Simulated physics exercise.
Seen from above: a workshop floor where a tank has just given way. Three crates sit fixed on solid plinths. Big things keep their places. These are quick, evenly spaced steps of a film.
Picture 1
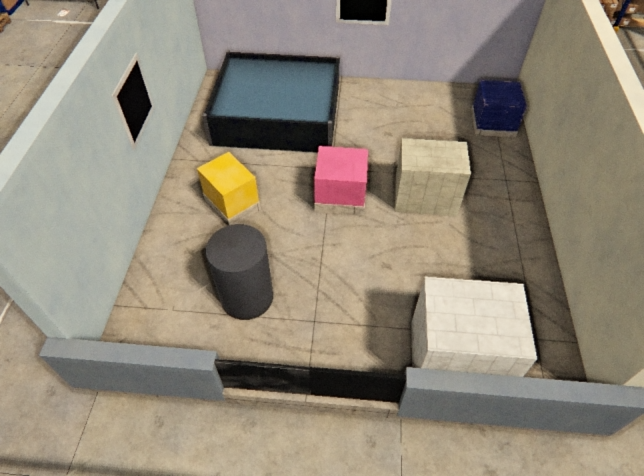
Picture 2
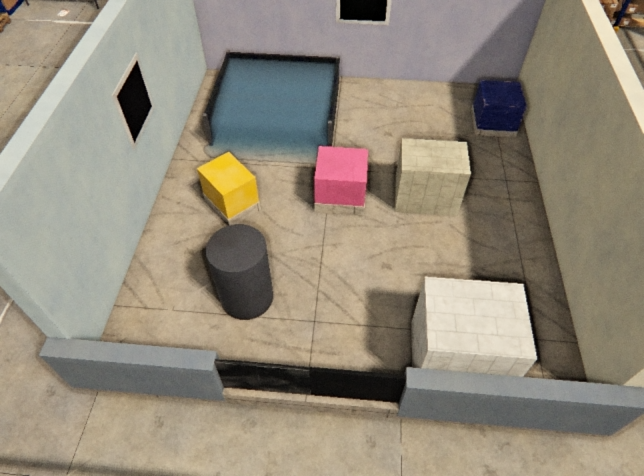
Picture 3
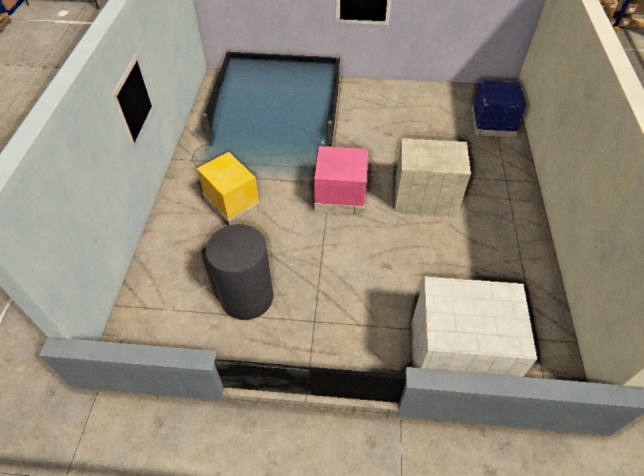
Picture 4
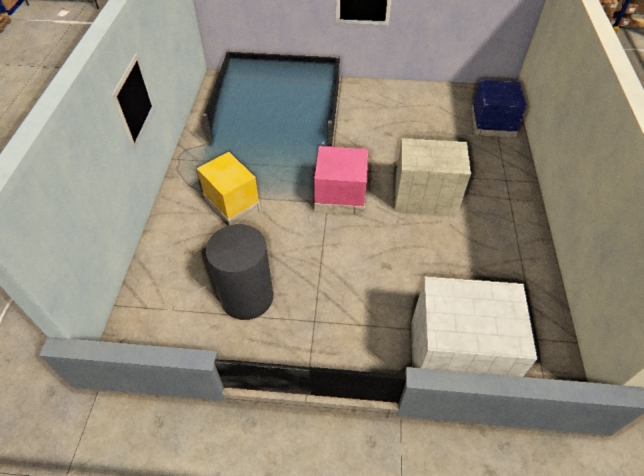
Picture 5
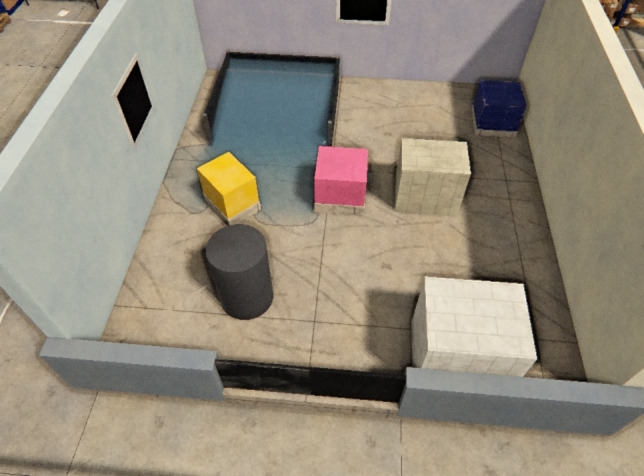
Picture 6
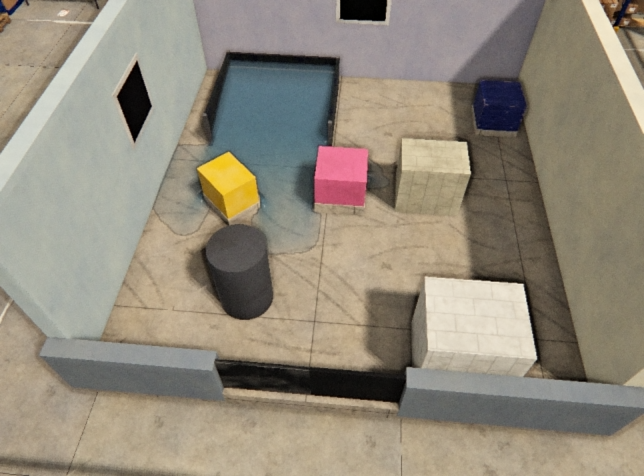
Blue water pouring from the front of a dark-walled tank and spreading across a workshop floor around a yellow block.
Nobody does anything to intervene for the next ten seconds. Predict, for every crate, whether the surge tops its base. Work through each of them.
My prediction: The blue crate does not get topped; the yellow crate gets topped; the pink crate gets topped.
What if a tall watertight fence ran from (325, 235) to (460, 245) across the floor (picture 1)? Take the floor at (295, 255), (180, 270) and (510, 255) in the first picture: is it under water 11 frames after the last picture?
First inundated, then inundated, then unwetted.
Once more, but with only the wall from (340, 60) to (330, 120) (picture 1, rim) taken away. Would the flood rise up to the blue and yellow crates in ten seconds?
Blue: Reached; yellow: Untouched.
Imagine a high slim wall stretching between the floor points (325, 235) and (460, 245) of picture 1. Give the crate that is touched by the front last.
I'd say the blue-painted one comes last.
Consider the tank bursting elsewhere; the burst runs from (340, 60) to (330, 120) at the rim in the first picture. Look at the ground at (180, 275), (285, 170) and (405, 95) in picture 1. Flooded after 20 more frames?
One by one, they turn out not soaked, not soaked and drenched.
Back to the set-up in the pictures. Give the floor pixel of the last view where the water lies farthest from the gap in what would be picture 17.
The flood front should get to about (469, 397).
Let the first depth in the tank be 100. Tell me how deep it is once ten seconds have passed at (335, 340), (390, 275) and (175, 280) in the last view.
First 10, next 10, last 10 in a hundred.
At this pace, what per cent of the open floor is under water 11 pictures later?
Estimated share: About 50 %.
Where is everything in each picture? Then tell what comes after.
The first picture shows still water in the water tank at (276, 89).
In the second picture, water pours out at (270, 140) and has run to (207, 146).
In the third picture, water pours out at (270, 141) and has run to (198, 155).
In the fourth picture, water pours out at (270, 141) and has run to a hidden place.
In the fifth picture, the front is at (368, 180), out from the gap at (270, 142).
In the sixth picture, the front is at (307, 246), out from the gap at (270, 142).
A moment on, water covers 30 % of the floor; the blue crate not reached, the yellow crate water round its plinth, the pink crate water round its plinth.
Next, water covers 50 % of the floor; the blue crate water round its plinth, the yellow crate water round its plinth, the pink crate water round its plinth.
Then, water covers 70 % of the floor; the blue crate water round its plinth, the yellow crate water round its plinth, the pink crate water round its plinth.
Later, water covers 90 % of the floor; the blue crate water round its plinth, the yellow crate water round its plinth, the pink crate water round its plinth.
In the end, water covers 100 % of the floor; the blue crate stayed above the water, the yellow crate was topped, the pink crate was topped.
